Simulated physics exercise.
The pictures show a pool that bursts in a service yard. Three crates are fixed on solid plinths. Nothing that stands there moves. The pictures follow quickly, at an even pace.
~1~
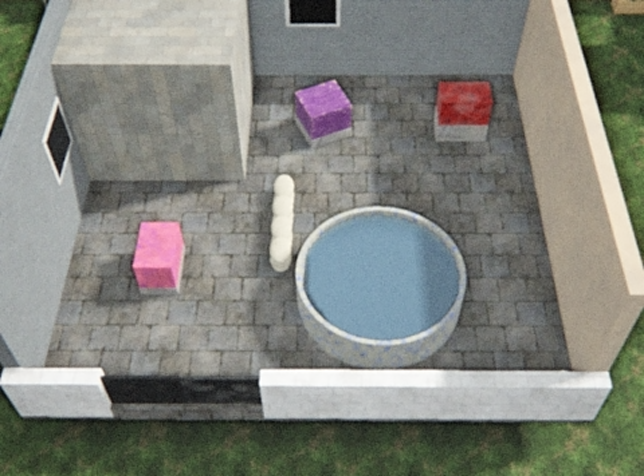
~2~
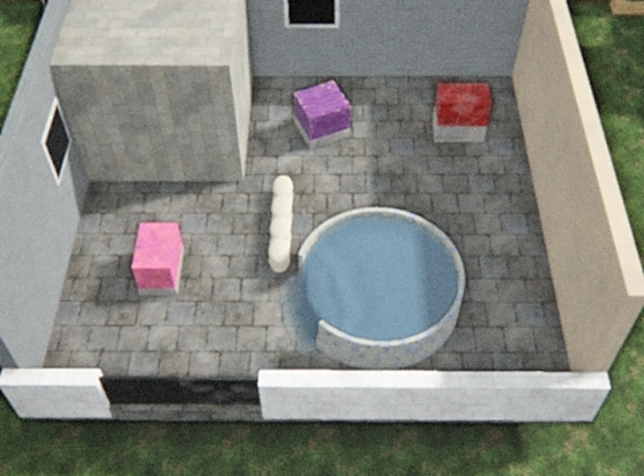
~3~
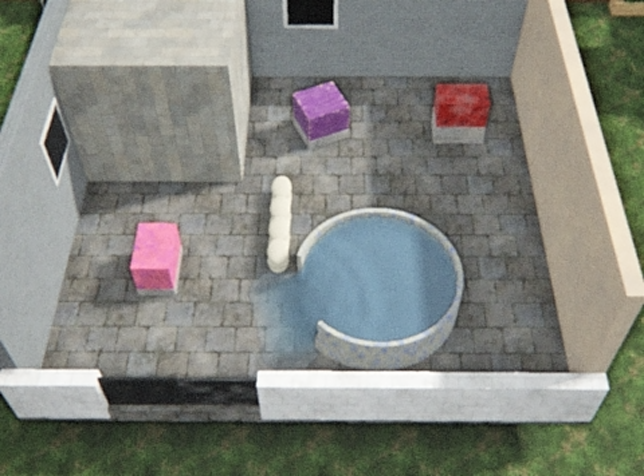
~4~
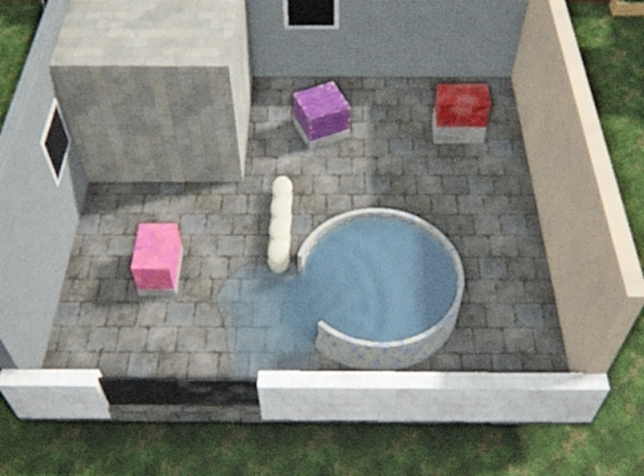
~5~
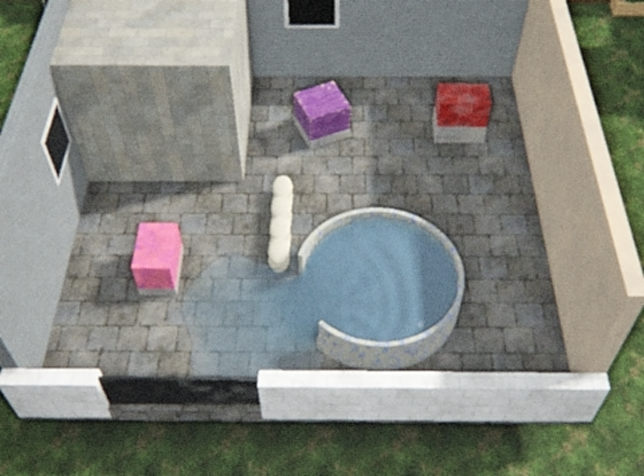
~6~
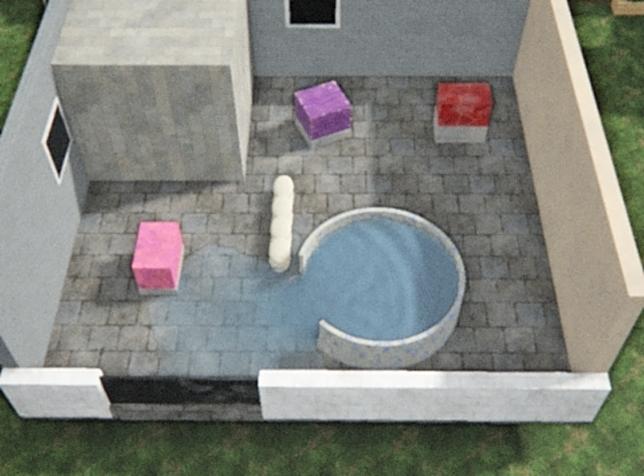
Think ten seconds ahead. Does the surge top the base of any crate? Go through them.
The pink crate is wetted; the purple crate escapes dry; the red crate escapes dry.
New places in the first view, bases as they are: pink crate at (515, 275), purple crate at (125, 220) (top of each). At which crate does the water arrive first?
It is the crate marked purple.
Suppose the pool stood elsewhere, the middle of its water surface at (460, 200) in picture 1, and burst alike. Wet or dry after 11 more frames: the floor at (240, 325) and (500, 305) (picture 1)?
In turn: Awash, clear.
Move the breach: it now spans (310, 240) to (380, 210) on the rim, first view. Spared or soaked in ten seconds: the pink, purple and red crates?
In short: Pink stays dry; purple gets wet; red is safe.
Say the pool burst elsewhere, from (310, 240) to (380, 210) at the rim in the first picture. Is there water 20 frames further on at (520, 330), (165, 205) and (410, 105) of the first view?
One after the other: Free of water, not flooded, wet.
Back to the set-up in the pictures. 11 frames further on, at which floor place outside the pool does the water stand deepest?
Around (67, 372).
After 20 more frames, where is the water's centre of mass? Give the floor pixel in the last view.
At about (233, 299).
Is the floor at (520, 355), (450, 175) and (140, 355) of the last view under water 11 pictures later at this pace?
In turn: Clear, not flooded, wet.
A moment on, water covers 25 % of the floor; the pink crate water round its plinth, the purple crate not reached, the red crate not reached.
Next, water covers 30 % of the floor; the pink crate water round its plinth, the purple crate not reached, the red crate not reached.
Then, water covers 40 % of the floor; the pink crate water round its plinth, the purple crate water round its plinth, the red crate not reached.
Later, water covers 50 % of the floor; the pink crate water round its plinth, the purple crate water round its plinth, the red crate not reached.
In the end, water covers 80 % of the floor; the pink crate was topped, the purple crate stayed above the water, the red crate stayed above the water.
